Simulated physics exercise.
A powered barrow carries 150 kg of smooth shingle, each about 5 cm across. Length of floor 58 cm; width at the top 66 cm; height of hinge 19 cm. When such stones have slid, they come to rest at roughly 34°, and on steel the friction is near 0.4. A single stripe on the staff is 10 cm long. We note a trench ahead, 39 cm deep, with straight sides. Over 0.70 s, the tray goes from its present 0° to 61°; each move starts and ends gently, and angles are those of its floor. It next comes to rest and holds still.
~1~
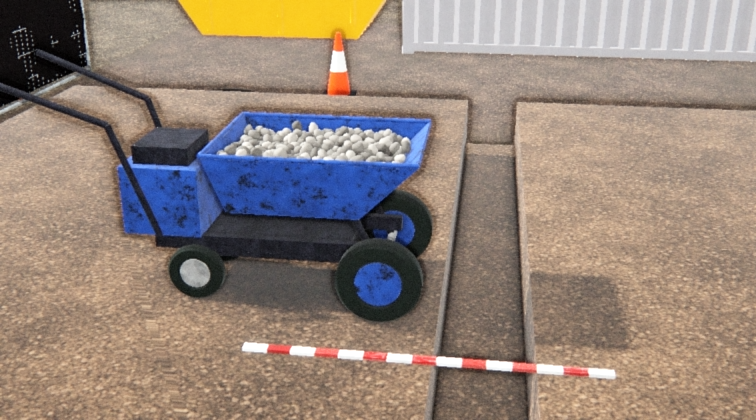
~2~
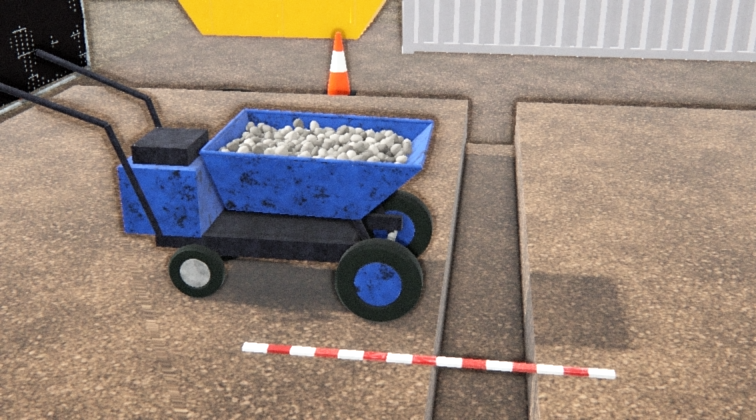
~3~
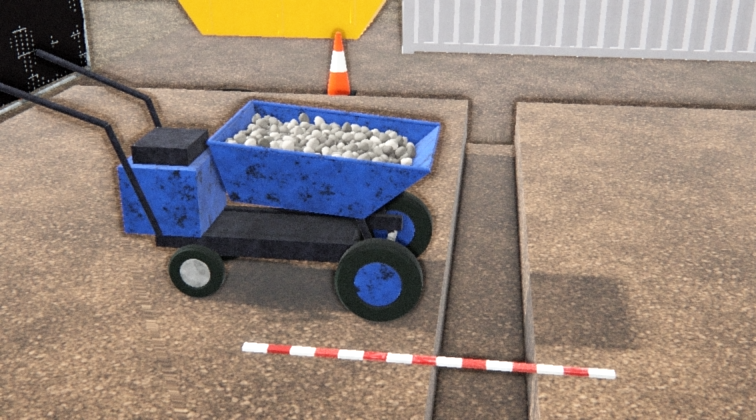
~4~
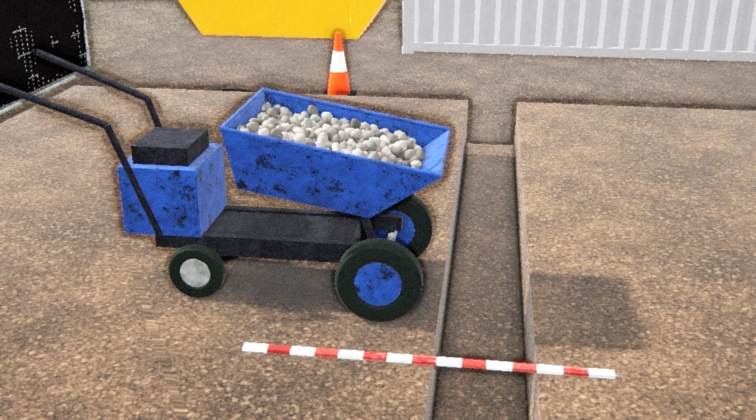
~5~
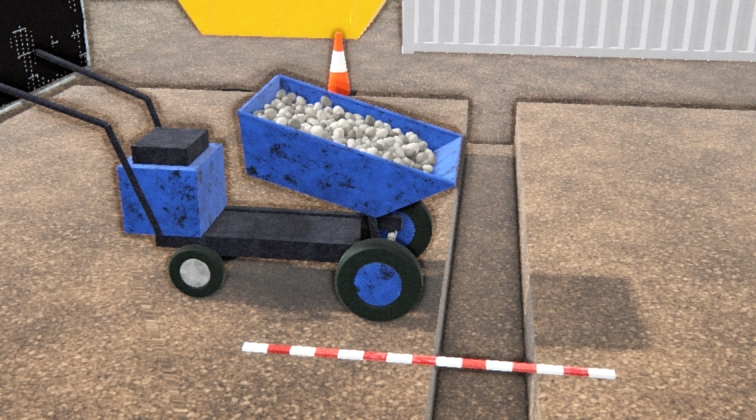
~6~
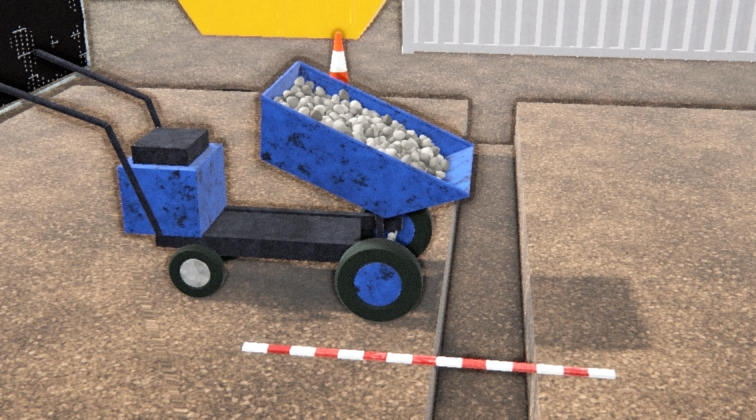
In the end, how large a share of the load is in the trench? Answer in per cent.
A share of roughly 21 %.
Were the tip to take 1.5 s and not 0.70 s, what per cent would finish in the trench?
Then some 30 per cent would.
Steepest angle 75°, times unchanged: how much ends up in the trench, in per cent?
About 15%.
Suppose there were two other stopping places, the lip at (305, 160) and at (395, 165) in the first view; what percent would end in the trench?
The first gives about 95 percent and the second about 35 percent.
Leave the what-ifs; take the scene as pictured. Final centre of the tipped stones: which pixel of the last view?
The stones end up centred near (597, 298).
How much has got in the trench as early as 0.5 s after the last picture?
5 per cent, give or take.
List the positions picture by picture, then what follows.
Lip at (419, 167), floor tilted 0°, highest stones at (309, 136), in the first picture.
Lip at (421, 168), floor tilted 1°, highest stones at (306, 134), in the second picture.
The tray is at 5°, its lip at (429, 171); the top of the load is at (275, 127), in the third picture.
The tray is at 10°, its lip at (441, 176); the top of the load is at (278, 117), in the fourth picture.
The tray is at 17°, its lip at (455, 185); the top of the load is at (285, 104), in the fifth picture.
Lip at (468, 195), floor tilted 24°, highest stones at (301, 91), in the sixth picture.
Then, 0.2 s after the last picture the floor is at 51°, 100 % in the tray; the foremost stones are at (486, 200).
Then, 0.5 s after the last picture the floor is at 61°, 76 % in the tray, 6 % in the trench, 19 % past the trench; the foremost stones are at (585, 283).
Then, 0.8 s after the last picture the floor is at 61°, 22 % in the tray, 5 % in the trench, 73 % past the trench; the foremost stones are at (750, 305).
Then, 2.8 s after the last picture the floor is at 61°, 0 % in the tray, 21 % in the trench, 79 % past the trench; the foremost stones are past the picture's edge.
